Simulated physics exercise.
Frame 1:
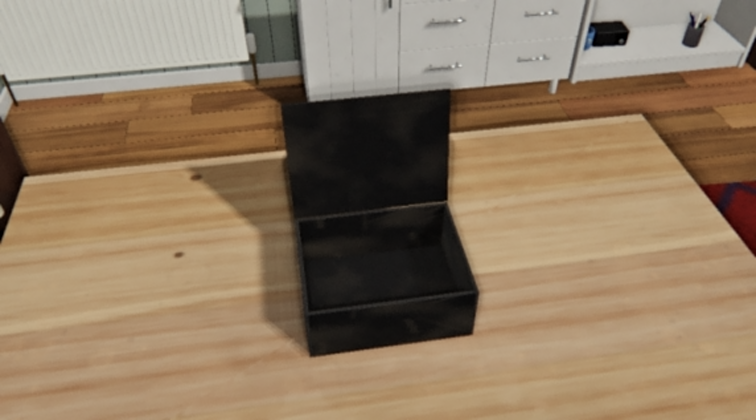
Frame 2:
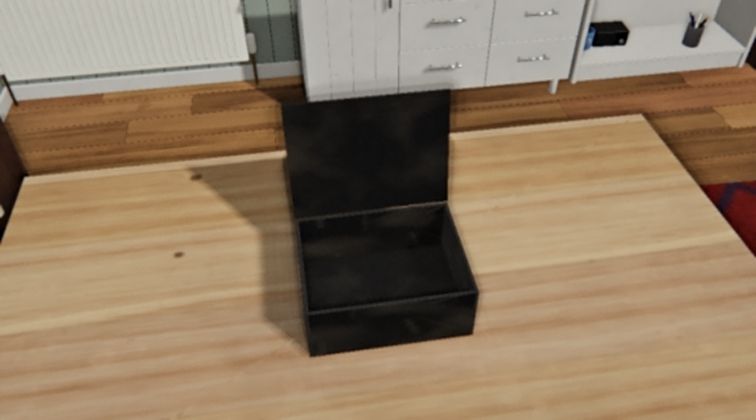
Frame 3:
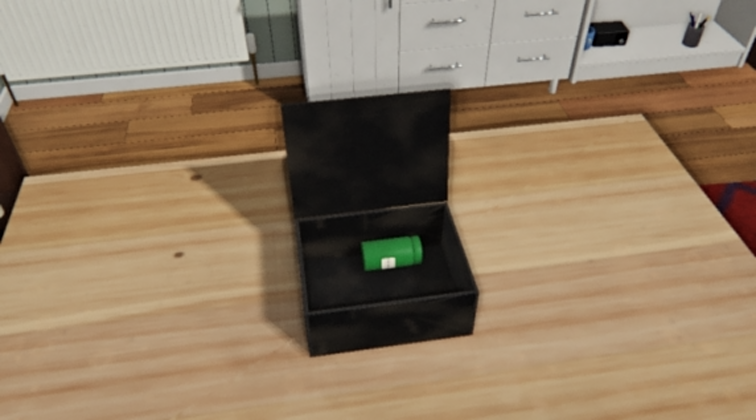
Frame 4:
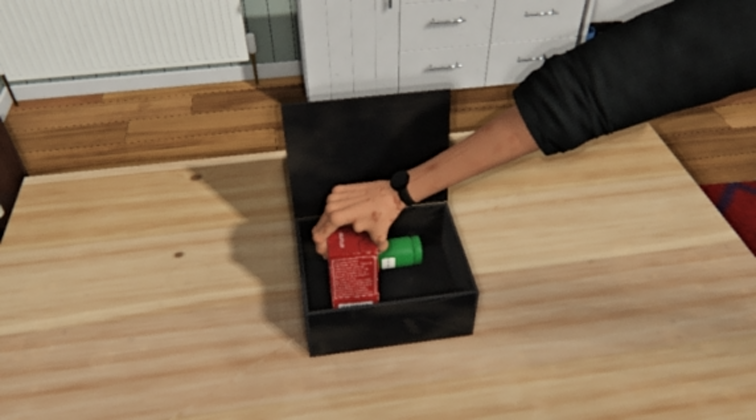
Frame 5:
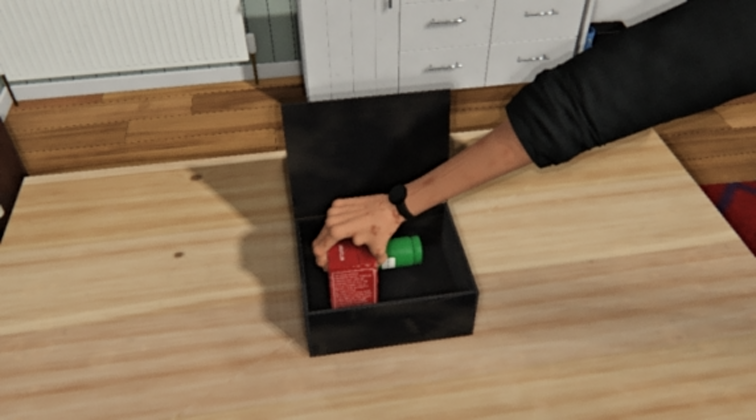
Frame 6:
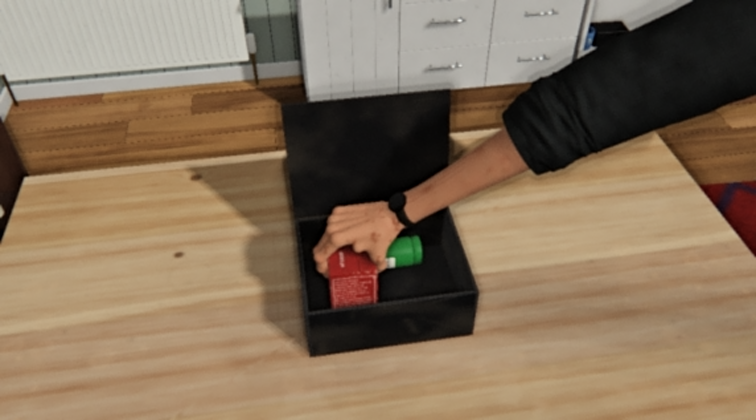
The footage shows an open, empty black box on a wooden table, then a green shaker lying inside it; a hand reaches in from the right and lowers a red carton slightly into the box's left side.
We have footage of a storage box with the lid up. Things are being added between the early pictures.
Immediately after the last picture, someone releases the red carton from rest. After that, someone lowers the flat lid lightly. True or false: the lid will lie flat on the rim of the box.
False.
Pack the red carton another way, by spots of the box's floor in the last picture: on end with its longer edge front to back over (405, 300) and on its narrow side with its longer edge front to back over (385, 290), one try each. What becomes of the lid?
Try one: Lid stays raised; try two: Lid stays raised.
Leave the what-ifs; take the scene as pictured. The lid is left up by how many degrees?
Close to 25 degrees.
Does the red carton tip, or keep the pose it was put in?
Well, the red carton stays just as set.
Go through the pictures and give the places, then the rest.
In the first frame, the last thing is not in view yet.
In the second frame, the last thing is not in view yet.
In the third frame, the last thing is not in view yet; green shaker (391, 253).
The fourth frame shows coming down; red carton (353, 275); green shaker (391, 253).
The fifth frame shows coming down; red carton (353, 287); green shaker (391, 253).
The sixth frame shows in place under the hand; red carton (353, 293).
Then, 1.20 s after the last picture, lid starting down.
Then, 1.60 s after the last picture, lid 57° above the rim.
Then, 1.80 s after the last picture, lid 35° above the rim.
Then, 3.30 s after the last picture, lid 25° above the rim.
At rest, lid 25° above the rim; both in place. Seen from the same camera at the end, red carton near (353, 293).
